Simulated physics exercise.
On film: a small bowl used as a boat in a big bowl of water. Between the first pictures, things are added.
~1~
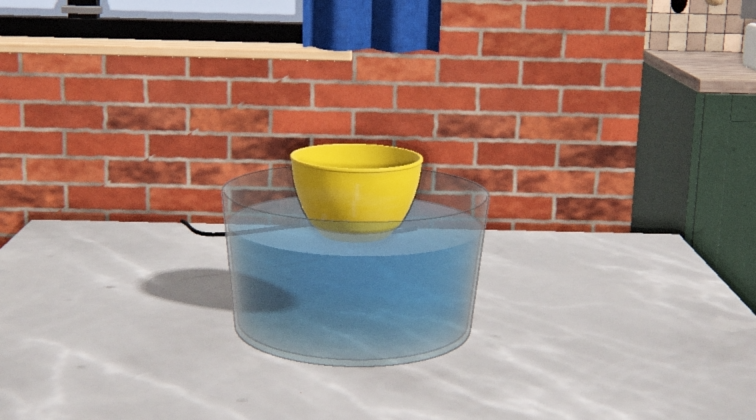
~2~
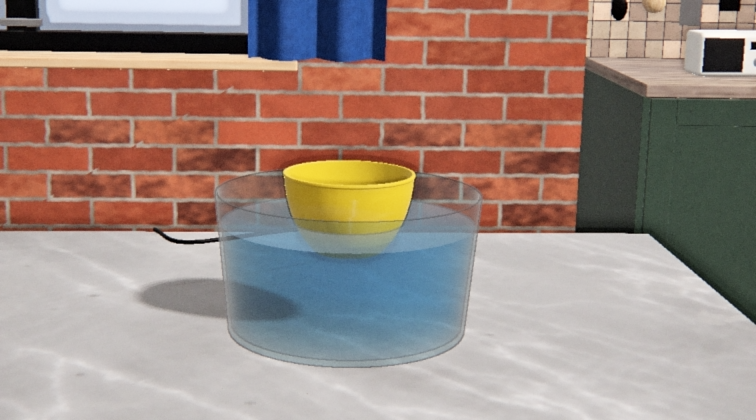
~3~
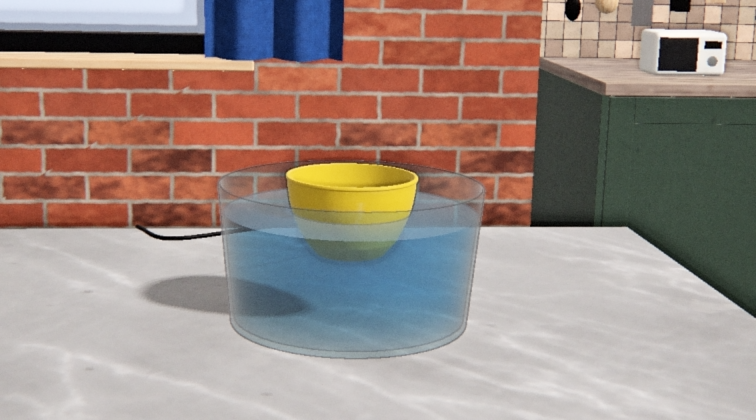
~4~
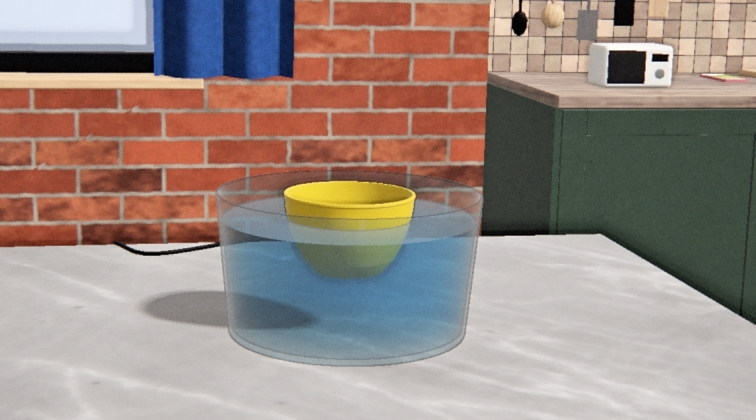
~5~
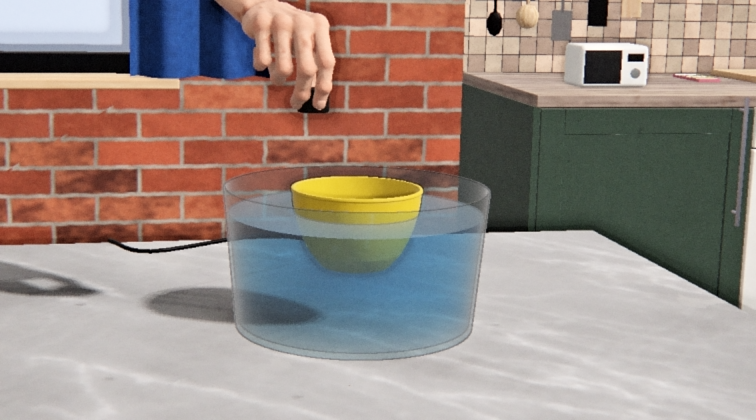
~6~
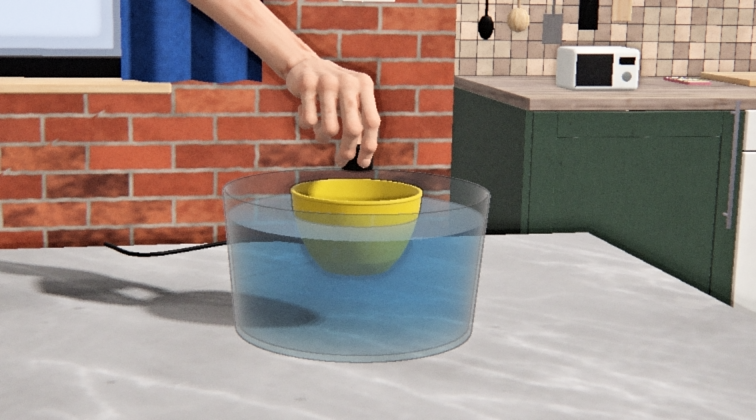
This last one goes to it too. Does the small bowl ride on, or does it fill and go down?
The small bowl rides on.
Next, the iron weight is in and the small bowl dips.
After that, it steadies; about a fifth of its side above the surface.
Finally, the small bowl floats; about a fifth of its side above the surface.
